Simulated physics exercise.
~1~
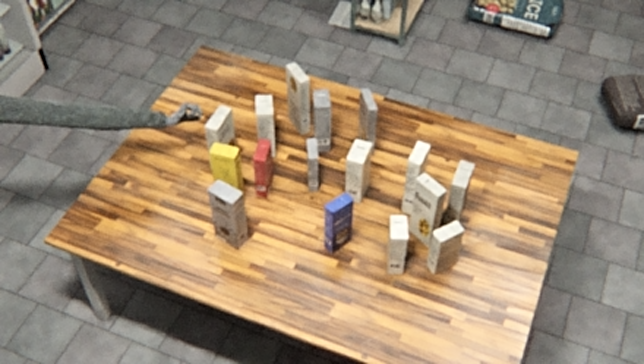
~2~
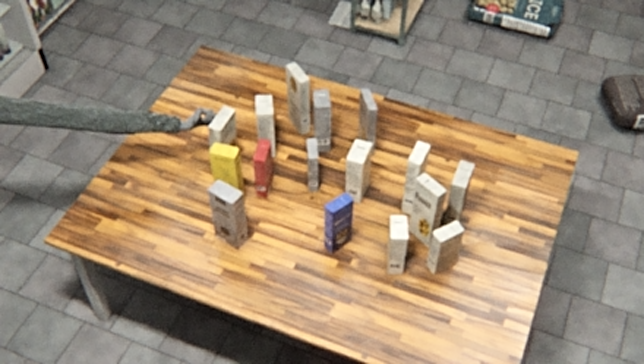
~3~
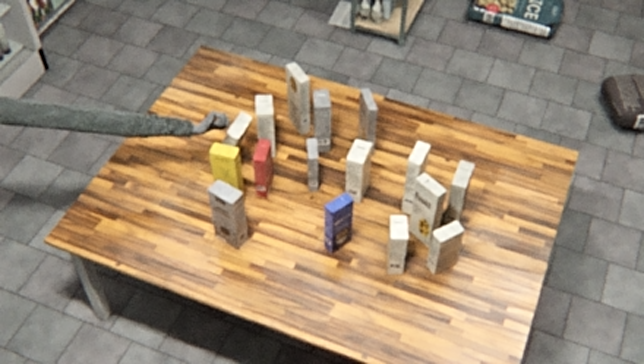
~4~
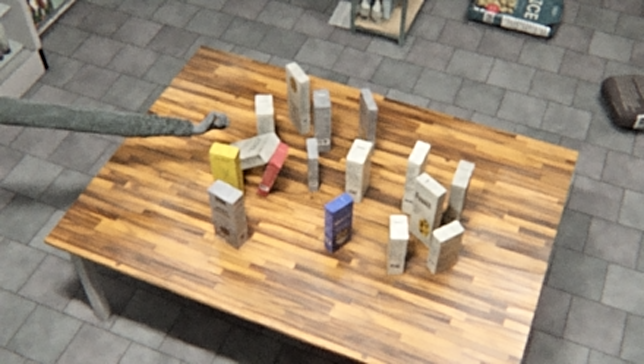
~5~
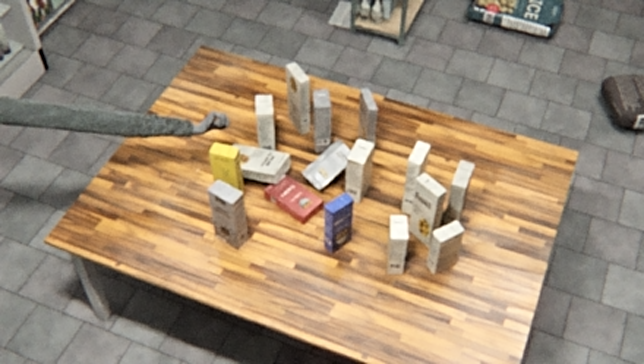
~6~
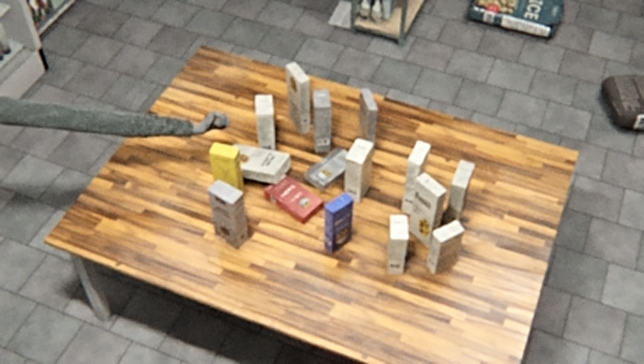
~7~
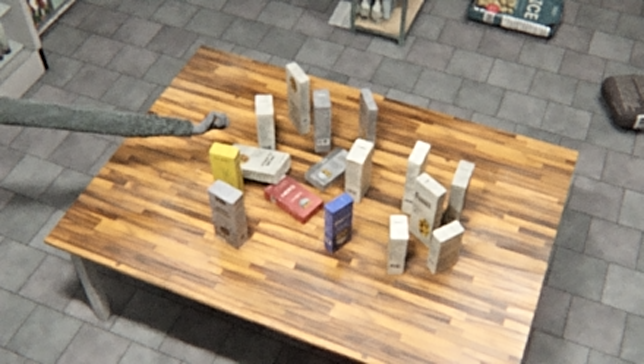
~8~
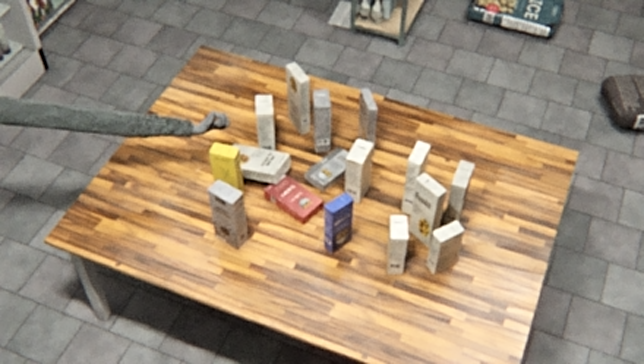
A finger on a long grey arm tips a pale box at the left of a group standing on a wooden table; it falls toward the red box, which topples along with a small grey one, while the blue, yellow and remaining boxes stay upright.
